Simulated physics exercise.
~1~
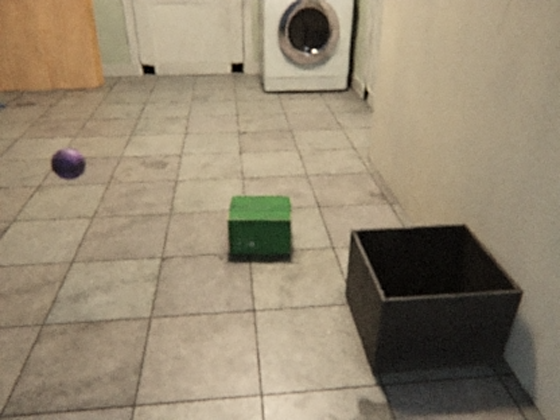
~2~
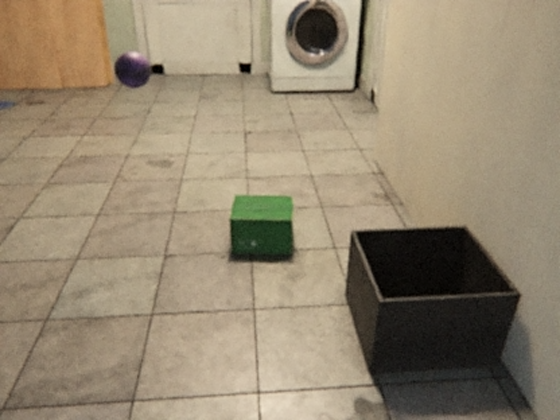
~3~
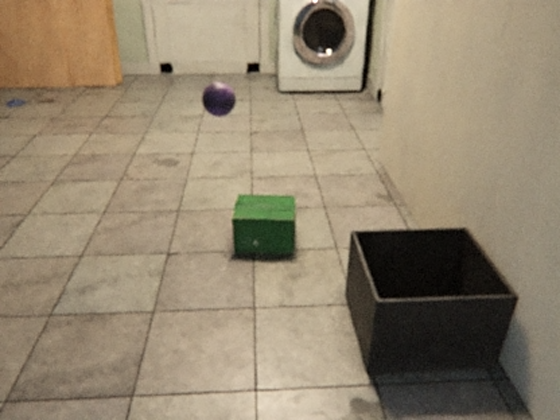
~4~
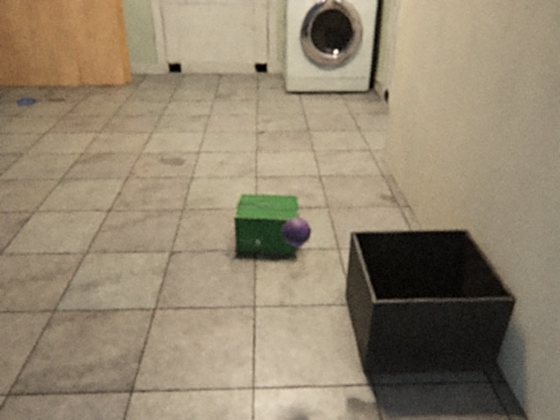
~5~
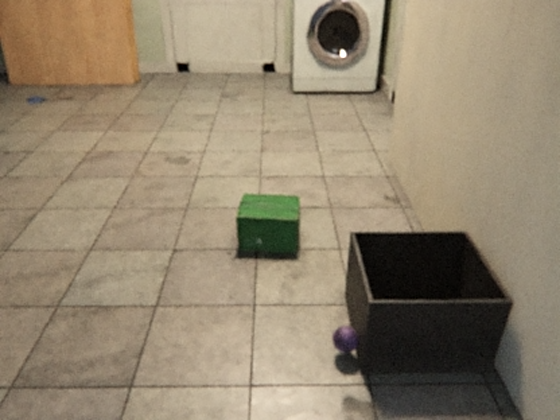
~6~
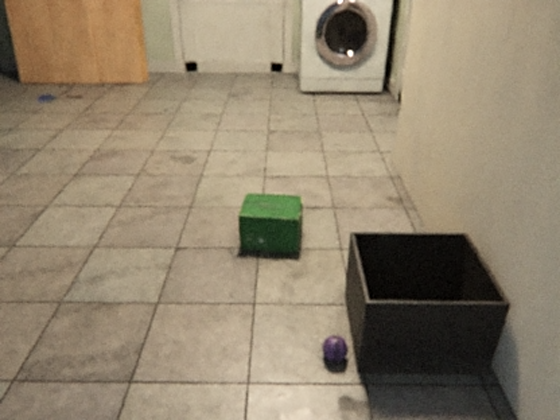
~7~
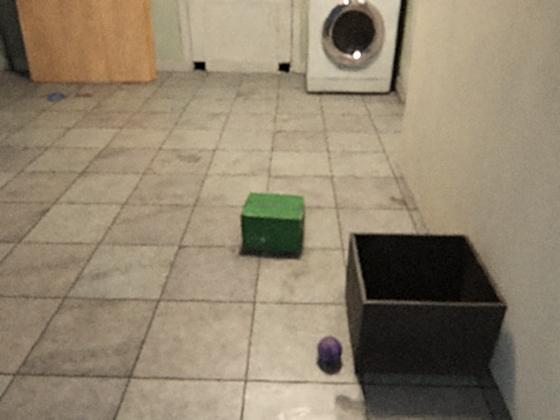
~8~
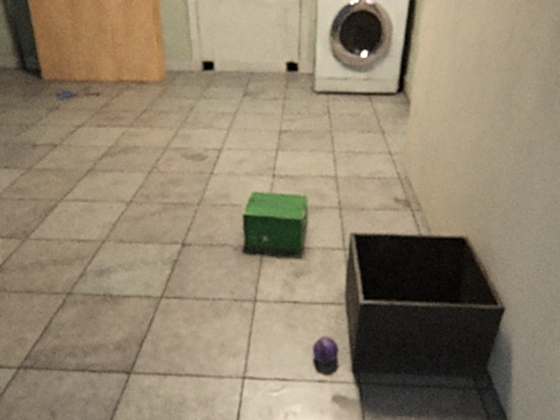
Across a tiled floor, a purple ball flies past a green parcel and lands outside the open box.
